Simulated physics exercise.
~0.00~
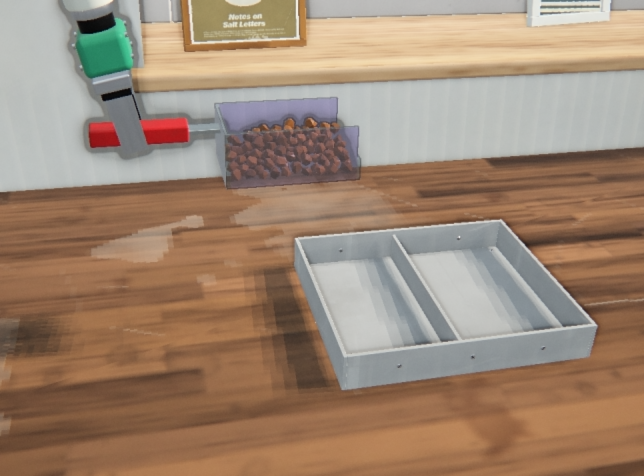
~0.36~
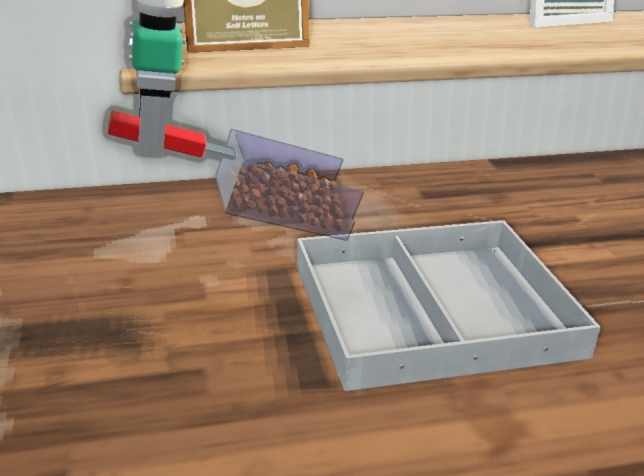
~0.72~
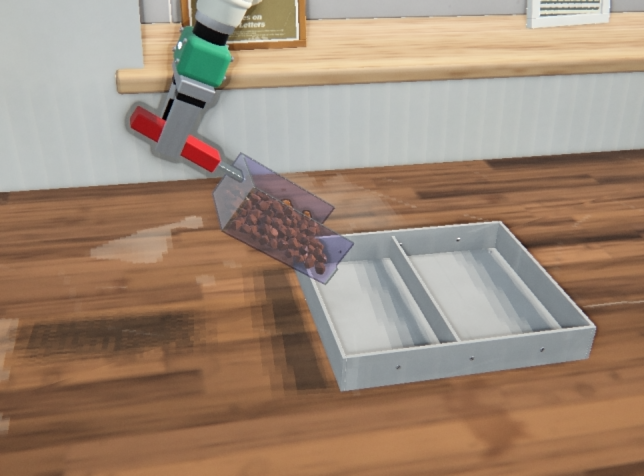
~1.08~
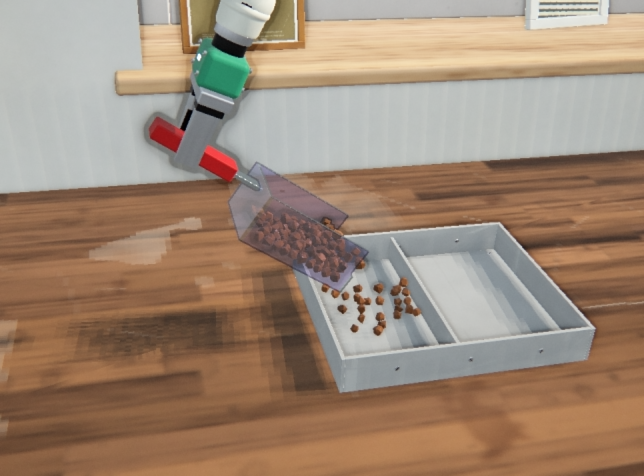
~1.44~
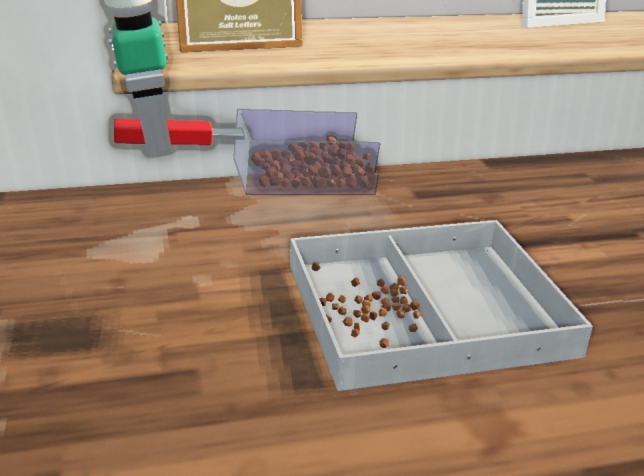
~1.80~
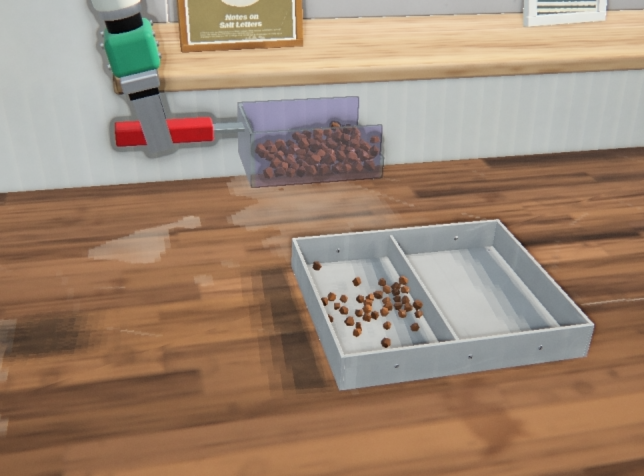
In this clip, a robotic arm lowers and tips a clear box of small brown pellets over a divided grey tray, spilling some into the left compartment, then levels and lifts the box away with most pellets still inside and the right compartment empty.
